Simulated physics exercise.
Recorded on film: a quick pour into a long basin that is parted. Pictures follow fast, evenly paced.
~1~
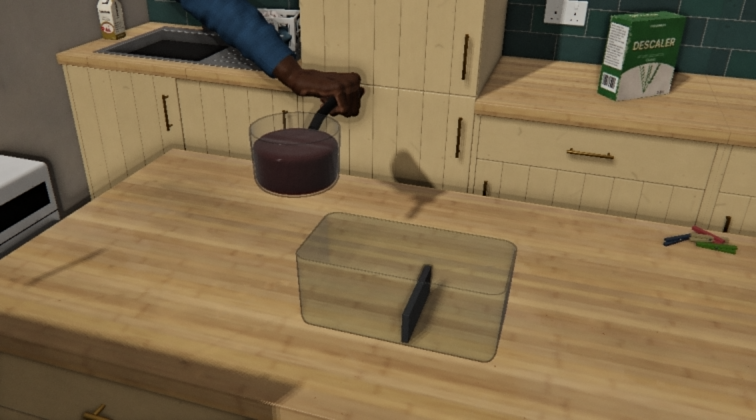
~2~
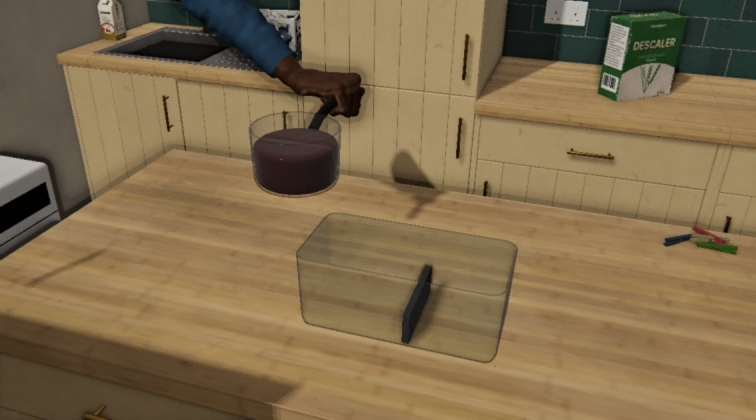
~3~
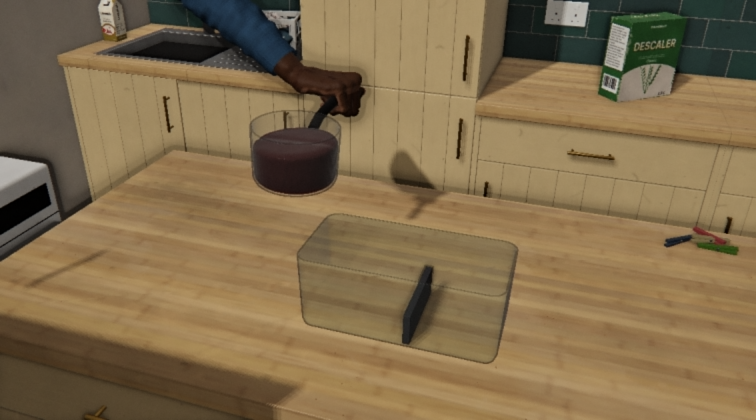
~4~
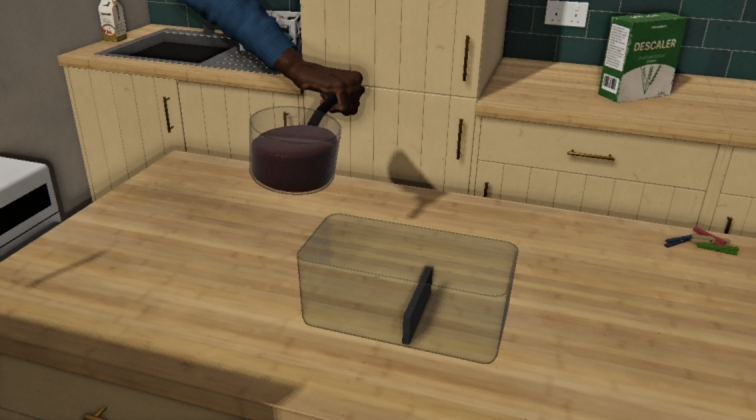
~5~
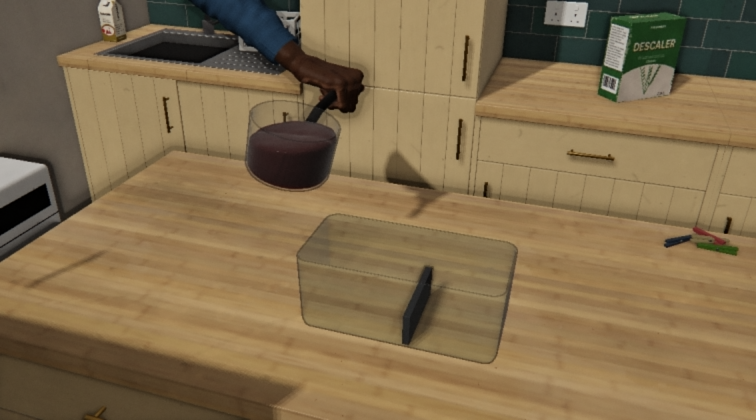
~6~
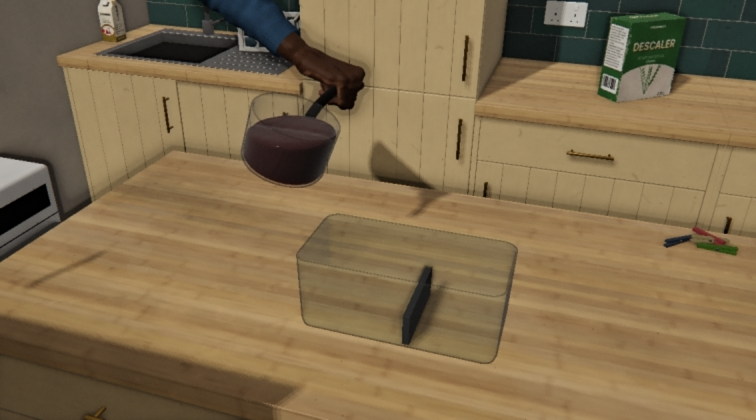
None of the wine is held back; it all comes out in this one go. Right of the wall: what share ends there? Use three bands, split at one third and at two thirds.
Between a third and two thirds ends up there.
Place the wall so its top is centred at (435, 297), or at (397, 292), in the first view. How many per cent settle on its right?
15 % then 80 %, approximately.
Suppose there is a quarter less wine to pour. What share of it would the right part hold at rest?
It should come out close to 40 per cent.
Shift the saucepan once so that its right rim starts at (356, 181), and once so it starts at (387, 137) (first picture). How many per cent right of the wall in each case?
In order, some 60 and 75 percent.
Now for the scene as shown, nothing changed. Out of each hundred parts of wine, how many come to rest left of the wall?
About 45 per cent.
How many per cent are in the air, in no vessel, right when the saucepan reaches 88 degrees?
Roughly 40 percent.
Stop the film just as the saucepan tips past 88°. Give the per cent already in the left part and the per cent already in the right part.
Left 0 %, right 0 %.
A moment on, the saucepan is tipped on its side and 59 per cent is still to pour, 2 is left of the wall and 0 right of it.
Next, the saucepan is tipped right over and 4 per cent is still to pour, 22 is left of the wall and 50 right of it.
Then the saucepan is tipped right over and 0 per cent is still to pour, 45 is left of the wall and 50 right of it.
Later the saucepan is tipped right over and 0 per cent is still to pour, 46 is left of the wall and 50 right of it.
In the end 46 per cent lies left of the wall, 50 right of it and 4 outside.
